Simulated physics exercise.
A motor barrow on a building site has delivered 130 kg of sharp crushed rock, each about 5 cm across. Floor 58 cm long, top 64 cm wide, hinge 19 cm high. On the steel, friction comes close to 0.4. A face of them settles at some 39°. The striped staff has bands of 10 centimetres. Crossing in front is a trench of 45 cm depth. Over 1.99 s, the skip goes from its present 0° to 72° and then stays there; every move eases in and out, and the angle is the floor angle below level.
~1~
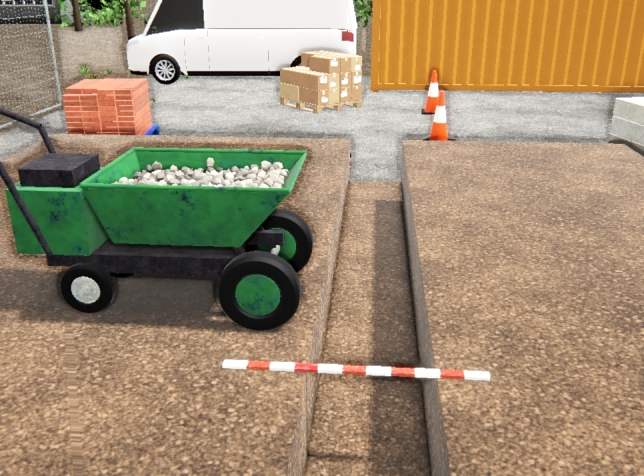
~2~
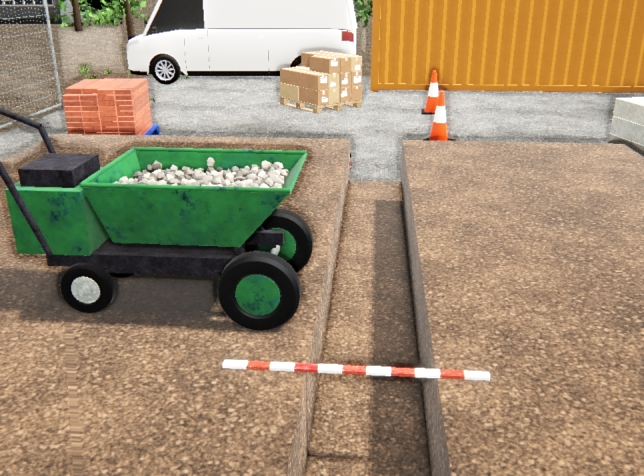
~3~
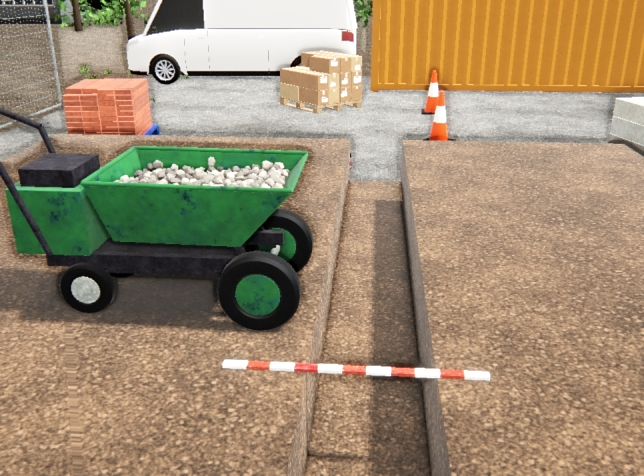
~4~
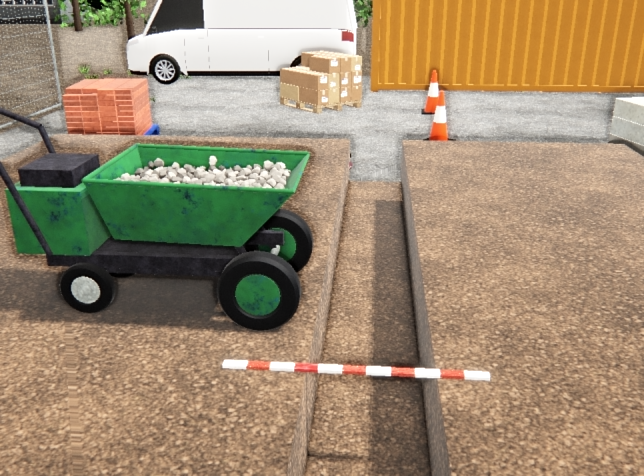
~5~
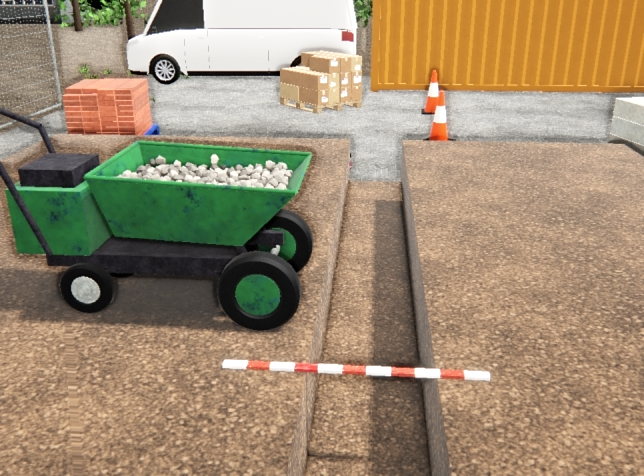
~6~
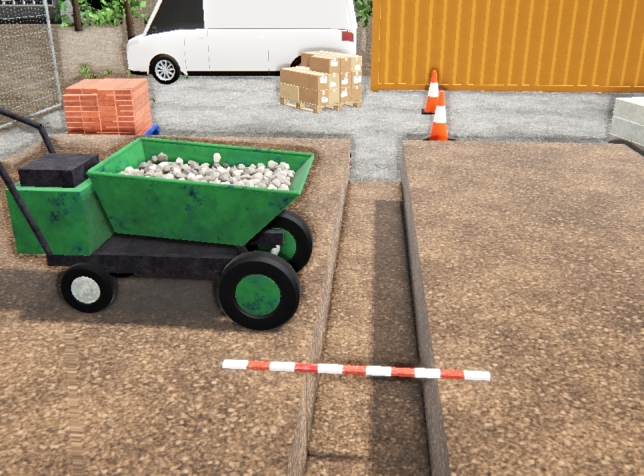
The green skip of pale stones tilts slightly toward the trench on a parked motor barrow.
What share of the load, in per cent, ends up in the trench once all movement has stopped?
About 89 per cent.
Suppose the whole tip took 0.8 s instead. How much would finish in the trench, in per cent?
75 per cent.
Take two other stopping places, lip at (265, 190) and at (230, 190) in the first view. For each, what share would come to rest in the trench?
That gives roughly 100 per cent and roughly 100 per cent.
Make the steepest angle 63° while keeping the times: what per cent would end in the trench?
Near 60 per cent then.
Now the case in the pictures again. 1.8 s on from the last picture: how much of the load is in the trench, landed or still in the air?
At that moment: Approx. 40 %.
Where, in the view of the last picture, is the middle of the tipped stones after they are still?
The middle should be near (396, 366).
Then, 1.2 s after the last picture the floor is at 61°, 100 % in the skip; the foremost stones are at (374, 254).
Then, 1.8 s after the last picture the floor is at 72°, 56 % in the skip, 39 % in the trench, 5 % past the trench; the foremost stones are at (466, 300).
Then, 2.1 s after the last picture the floor is at 72°, 27 % in the skip, 63 % in the trench, 10 % past the trench; the foremost stones are at (508, 299).
Then, 4.1 s after the last picture the floor is at 72°, 0 % in the skip, 89 % in the trench, 11 % past the trench; the foremost stones are at (514, 299).
